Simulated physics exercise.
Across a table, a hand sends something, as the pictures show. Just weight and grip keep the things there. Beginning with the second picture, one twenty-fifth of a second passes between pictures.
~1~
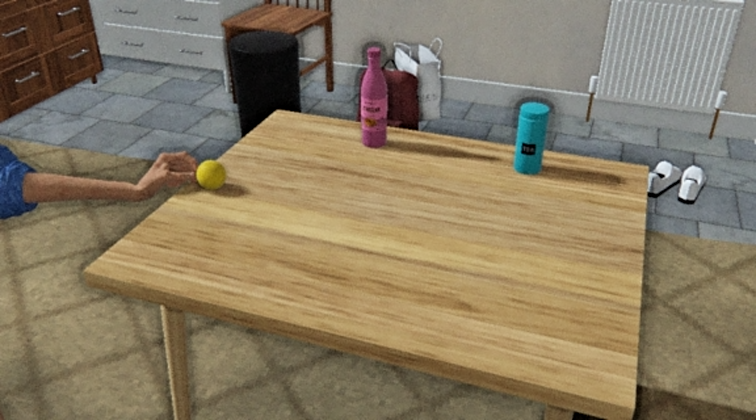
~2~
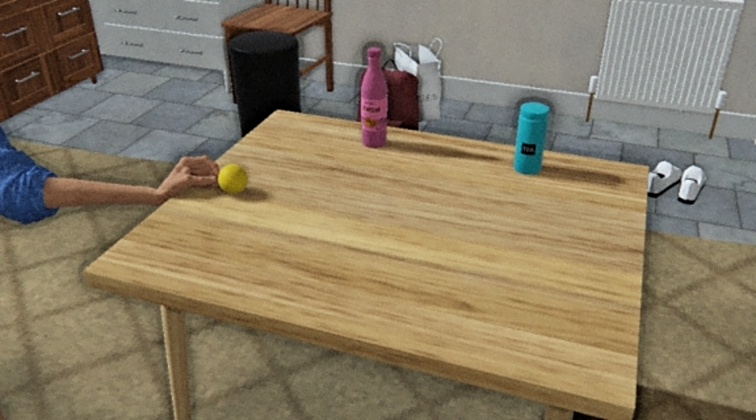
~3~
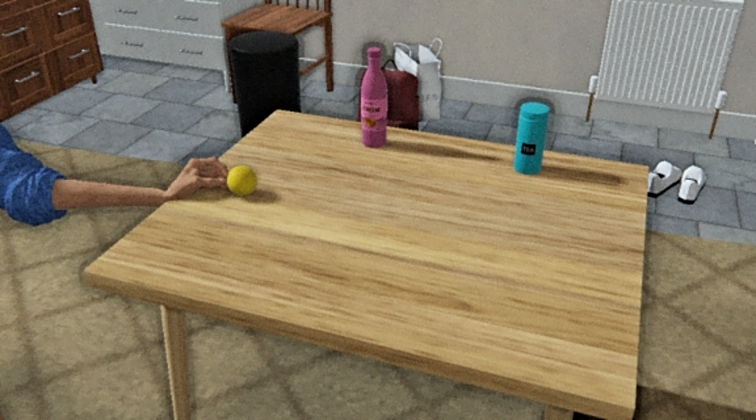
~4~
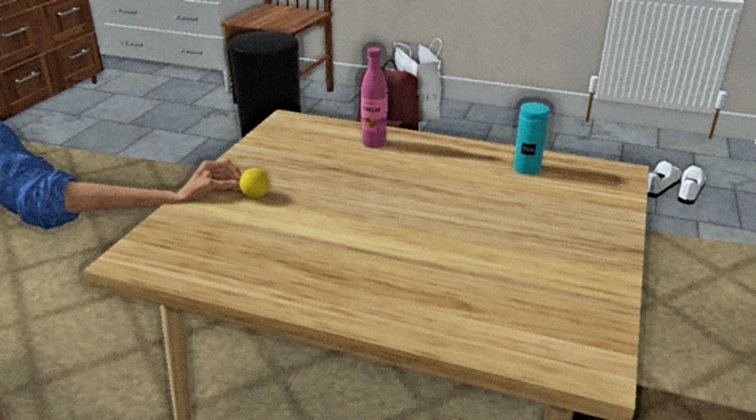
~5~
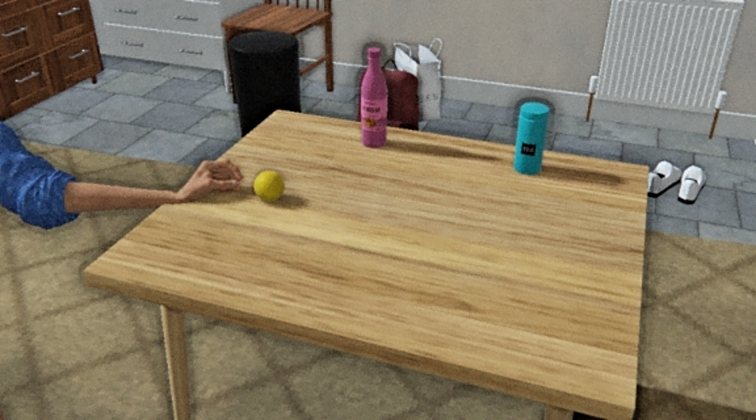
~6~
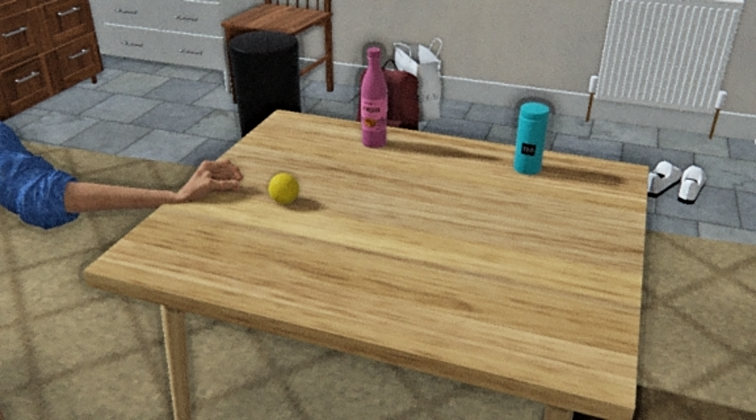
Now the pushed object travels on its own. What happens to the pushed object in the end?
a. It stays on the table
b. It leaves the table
Option b: It leaves the table.
Then, 0.30 s past the last view, yellow lemon displaced well along near (399, 211).
Then, 0.80 s past the last view, yellow lemon displaced well along near (604, 249).
Then, 1.20 s past the last view, yellow lemon now off the table.
Finally, off the table, yellow lemon.
